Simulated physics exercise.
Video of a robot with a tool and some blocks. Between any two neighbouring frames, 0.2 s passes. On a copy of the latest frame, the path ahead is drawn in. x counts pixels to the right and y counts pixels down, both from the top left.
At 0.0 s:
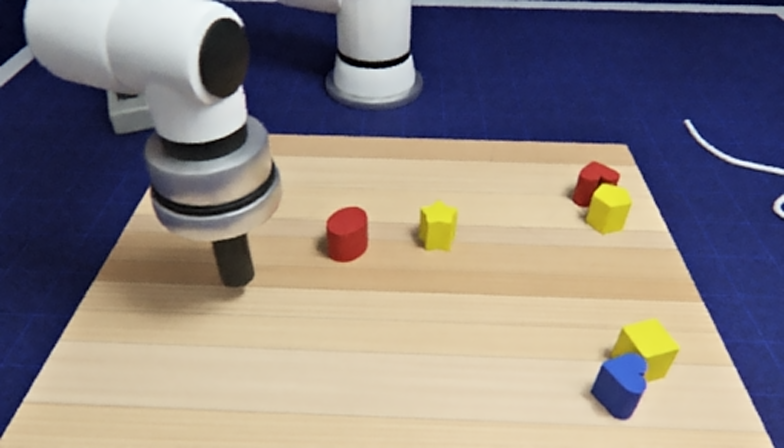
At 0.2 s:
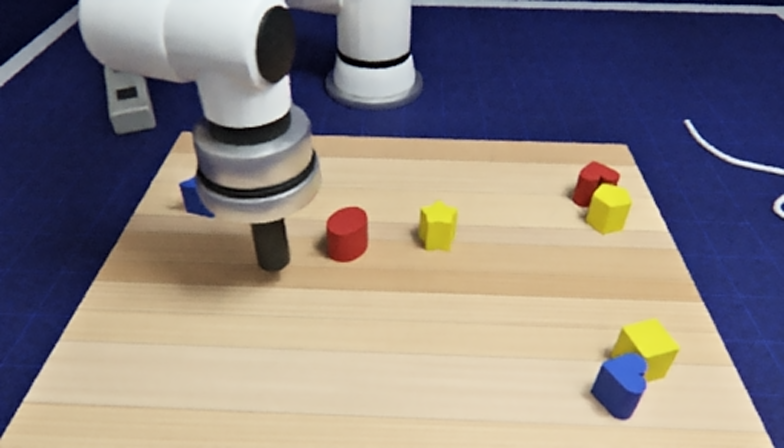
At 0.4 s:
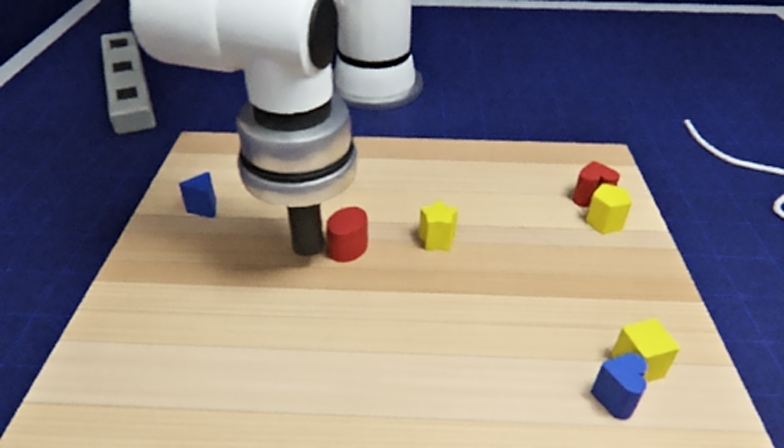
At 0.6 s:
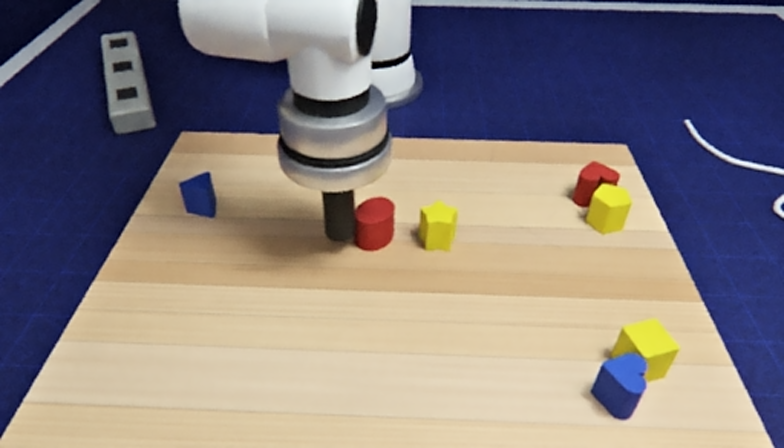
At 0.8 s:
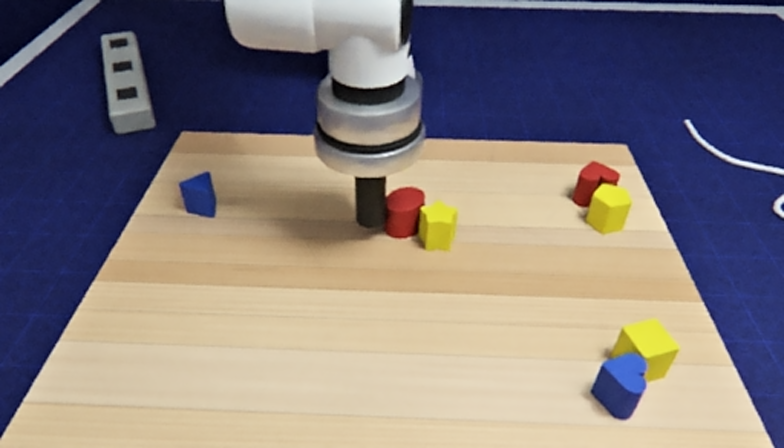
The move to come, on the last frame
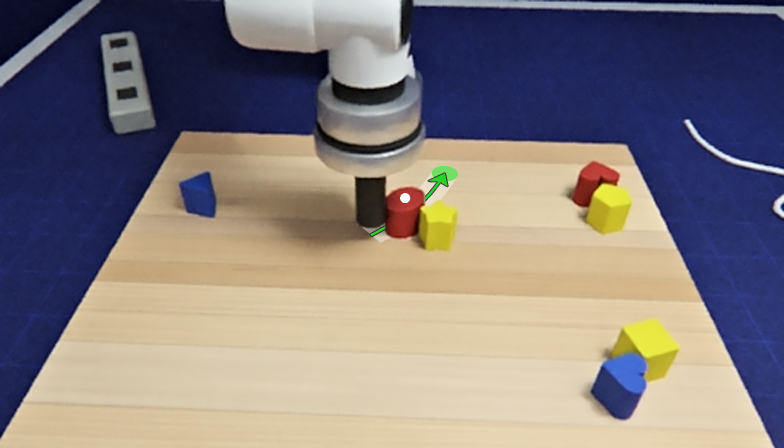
The clip opens on a wooden board scattered with red, yellow and blue blocks, a robot arm holding a dark tool at the left. The arm moves right and slightly away until the tool meets a red rounded block, then pushes it rightward until it sits beside a yellow star-shaped block.
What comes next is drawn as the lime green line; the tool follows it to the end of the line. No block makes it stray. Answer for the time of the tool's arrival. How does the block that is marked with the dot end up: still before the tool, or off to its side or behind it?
When the path ends, it will lie beside or behind the tool.
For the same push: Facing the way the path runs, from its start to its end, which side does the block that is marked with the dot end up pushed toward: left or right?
Right side.
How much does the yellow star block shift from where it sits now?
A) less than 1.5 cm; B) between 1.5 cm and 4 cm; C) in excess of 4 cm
Correct choice: A.
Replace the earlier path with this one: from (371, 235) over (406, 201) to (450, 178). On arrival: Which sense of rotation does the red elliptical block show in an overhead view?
Viewed from the top, it goes clockwise.
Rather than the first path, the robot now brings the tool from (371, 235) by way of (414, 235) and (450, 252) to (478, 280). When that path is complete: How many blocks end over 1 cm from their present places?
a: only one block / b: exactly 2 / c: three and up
The one that fits is b, exactly 2.
Path on the board, from (371, 235) by way of (404, 216) and (429, 195) to (445, 173); the dot is on the red elliptical block.
What follows on the original path. One third of the way, tool (405, 200); red elliptical block (441, 186), turned 25° clockwise.
Two thirds of the way, tool (430, 179); red elliptical block (462, 180), turned 80° clockwise.
At the end, tool (446, 158); red elliptical block (462, 180), turned 80° clockwise; yellow star block in place.
